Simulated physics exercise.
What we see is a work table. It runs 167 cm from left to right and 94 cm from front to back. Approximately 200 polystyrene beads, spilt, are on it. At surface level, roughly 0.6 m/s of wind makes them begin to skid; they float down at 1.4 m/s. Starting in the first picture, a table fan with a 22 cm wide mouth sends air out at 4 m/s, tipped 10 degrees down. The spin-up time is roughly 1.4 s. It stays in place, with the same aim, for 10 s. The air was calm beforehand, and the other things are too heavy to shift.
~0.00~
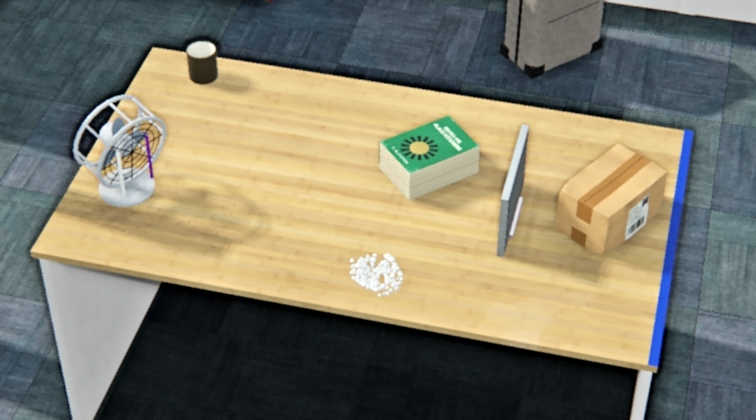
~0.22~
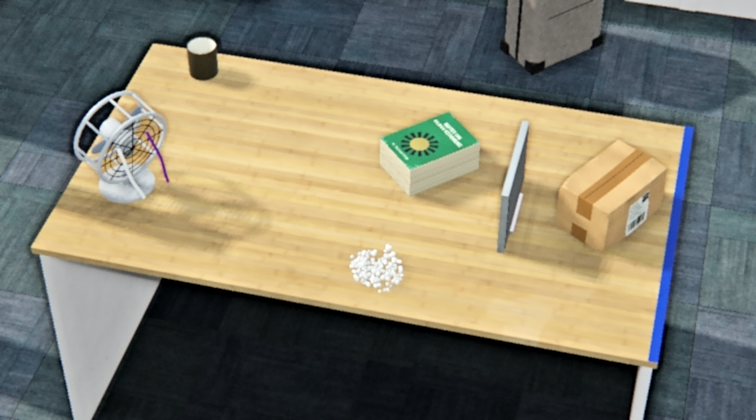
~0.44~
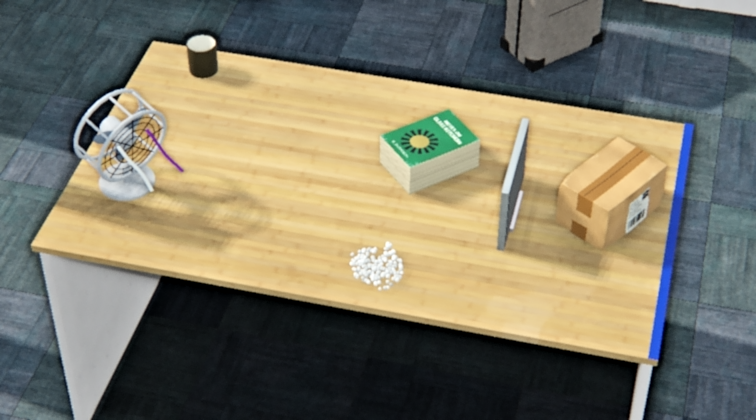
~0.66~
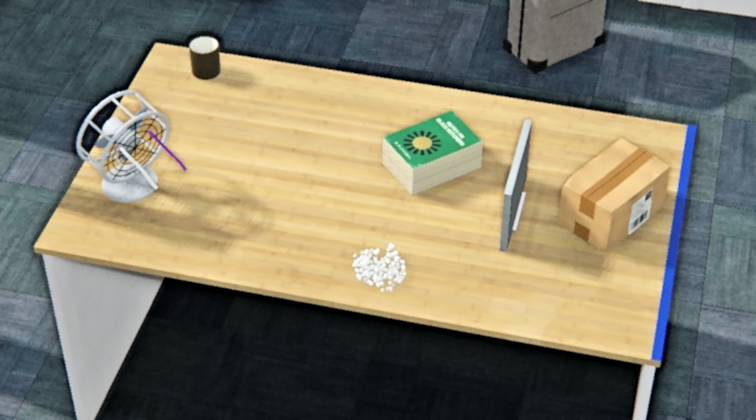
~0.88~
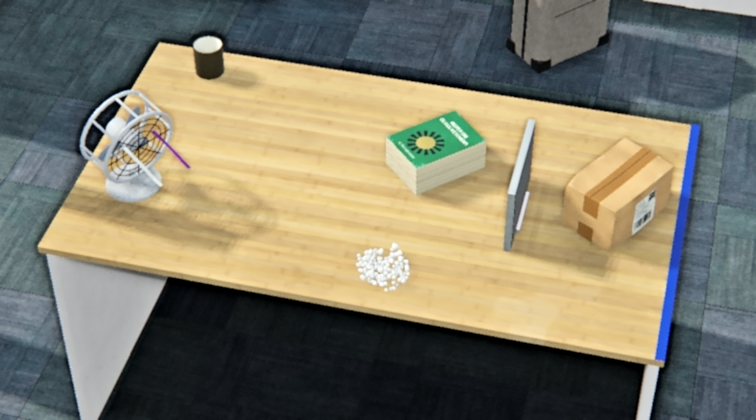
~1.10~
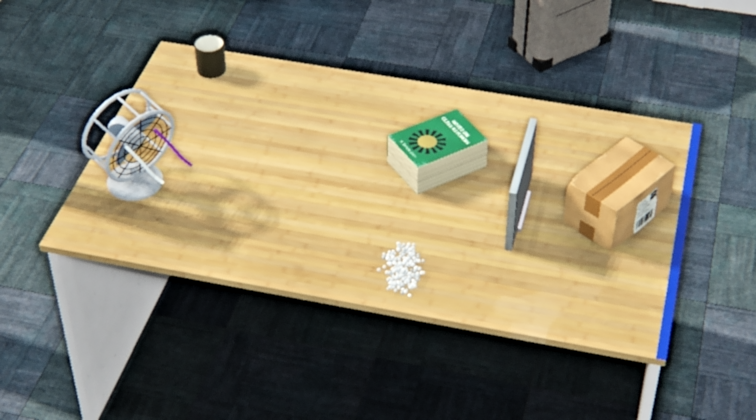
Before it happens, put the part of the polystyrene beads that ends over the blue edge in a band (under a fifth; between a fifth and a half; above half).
The fraction is larger than a half.
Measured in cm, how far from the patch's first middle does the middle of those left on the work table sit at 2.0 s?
Roughly 65 cm.
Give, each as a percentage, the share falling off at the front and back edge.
About 20 % front, about 0 % back.
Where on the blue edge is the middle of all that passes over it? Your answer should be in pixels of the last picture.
About (673, 311).
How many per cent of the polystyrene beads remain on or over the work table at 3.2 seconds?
I'd say close to 5 % are still there.
After 2.0 s, 52 % are over the blue edge; the middle of those still in play is near (668, 293); 18 % have settled or left.
After 3.2 s, 74 % are over the blue edge; 90 % have settled or left.
After 5.5 s, 76 % are over the blue edge; 96 % have settled or left.
After 10.0 s, at the end, 76 % are over the blue edge.
